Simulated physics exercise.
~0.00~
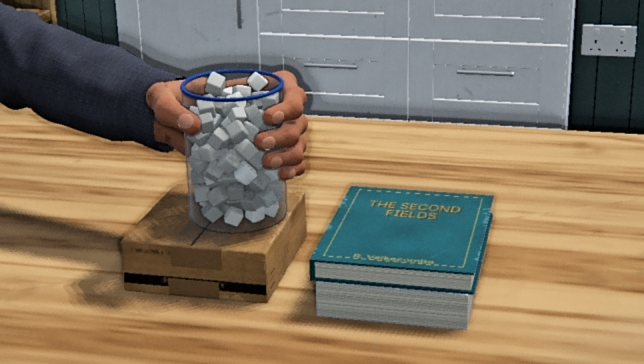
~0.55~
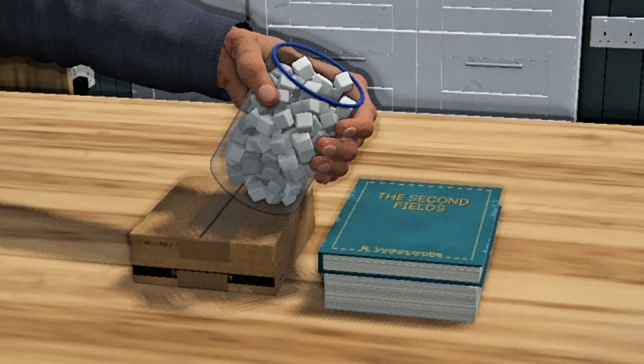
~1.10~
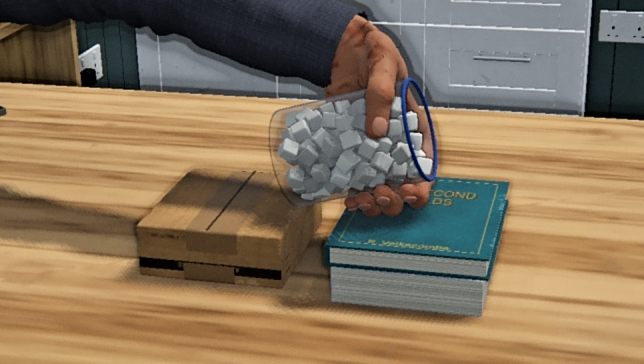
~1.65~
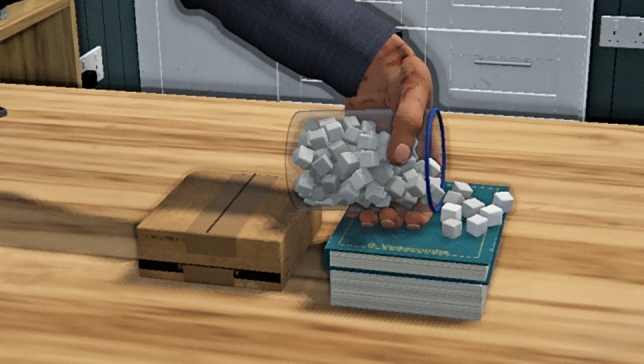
The clip opens on a hand holding a clear, blue-rimmed glass full of white sugar cubes upright above a flat cardboard box, beside a teal book on a wooden counter. The hand lifts the glass and tips it to the right, with the cubes still inside. It carries the glass farther right until it lies nearly on its side over the book, and the cubes stay in. The hand then lowers it against the book, and some cubes spill past the rim onto the cover. It ends with the glass lying there, still held, most cubes inside it.
